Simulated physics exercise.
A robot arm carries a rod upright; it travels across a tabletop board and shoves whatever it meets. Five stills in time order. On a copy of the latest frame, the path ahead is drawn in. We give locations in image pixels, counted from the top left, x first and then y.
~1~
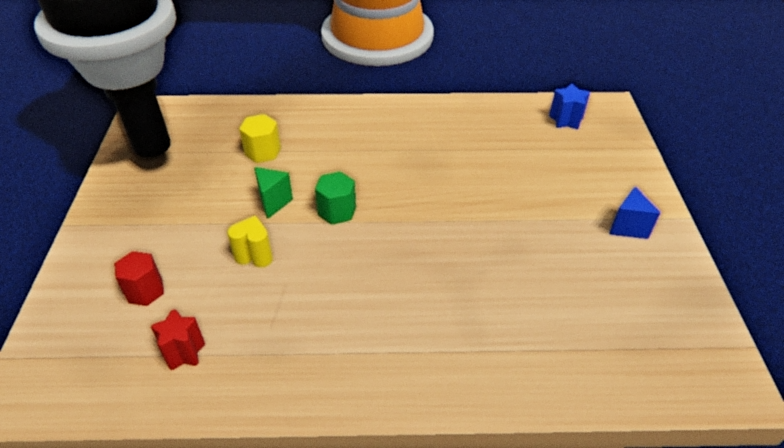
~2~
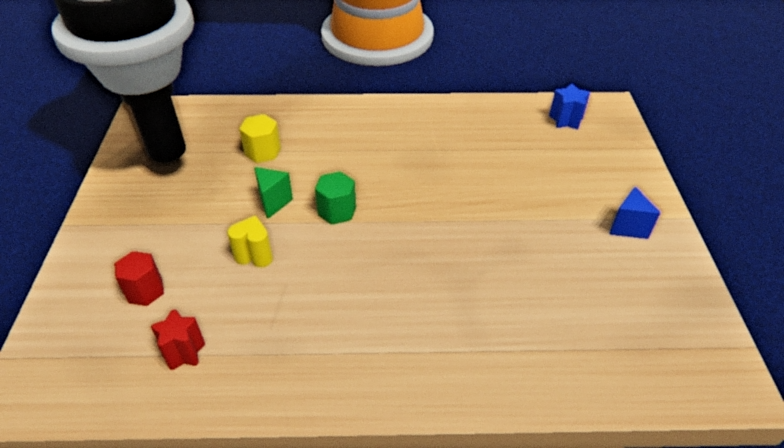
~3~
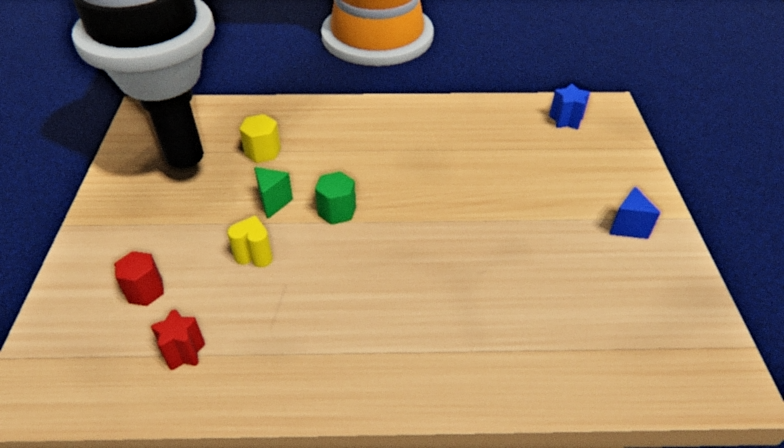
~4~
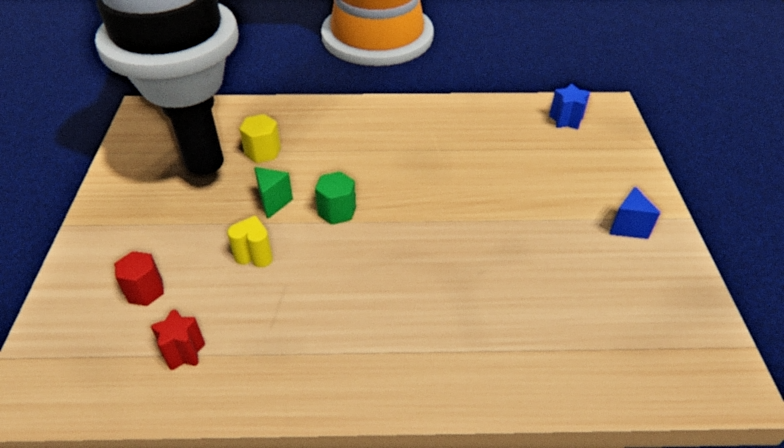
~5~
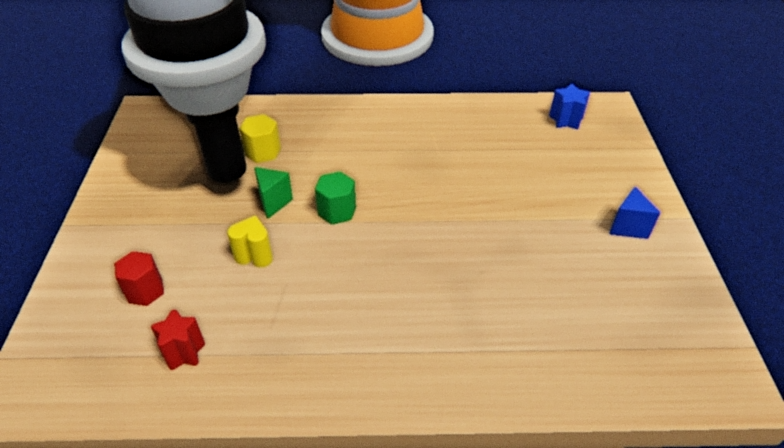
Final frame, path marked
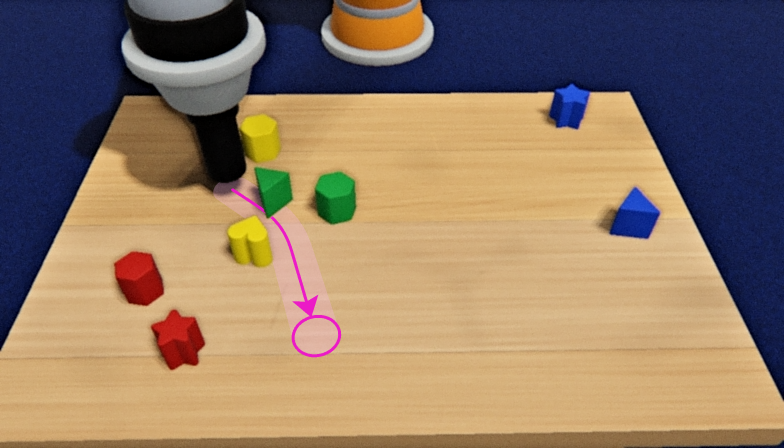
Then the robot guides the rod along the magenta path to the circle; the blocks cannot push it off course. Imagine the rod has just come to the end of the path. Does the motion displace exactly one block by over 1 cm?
That would be a yes.
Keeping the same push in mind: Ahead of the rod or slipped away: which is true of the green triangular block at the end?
It is gone from the front.
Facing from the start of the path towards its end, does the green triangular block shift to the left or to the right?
To the path's left.
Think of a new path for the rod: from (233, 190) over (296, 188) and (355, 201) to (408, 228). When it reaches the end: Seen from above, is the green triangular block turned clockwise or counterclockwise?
Clockwise from above.
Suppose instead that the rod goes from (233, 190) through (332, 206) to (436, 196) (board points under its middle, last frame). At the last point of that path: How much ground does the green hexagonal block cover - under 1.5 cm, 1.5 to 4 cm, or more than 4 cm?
The over 4 cm band.
Drawn move, from (233, 190) by way of (277, 223) and (298, 273) to (316, 336).
On the path given first. One third of the way, rod at (274, 206); green triangular block at (300, 183), turned 20° anticlockwise.
Two thirds of the way, rod at (295, 256); green triangular block at (300, 183), turned 20° anticlockwise.
At the end, rod at (314, 318); yellow heart still; green triangular block at (300, 183), turned 20° anticlockwise.
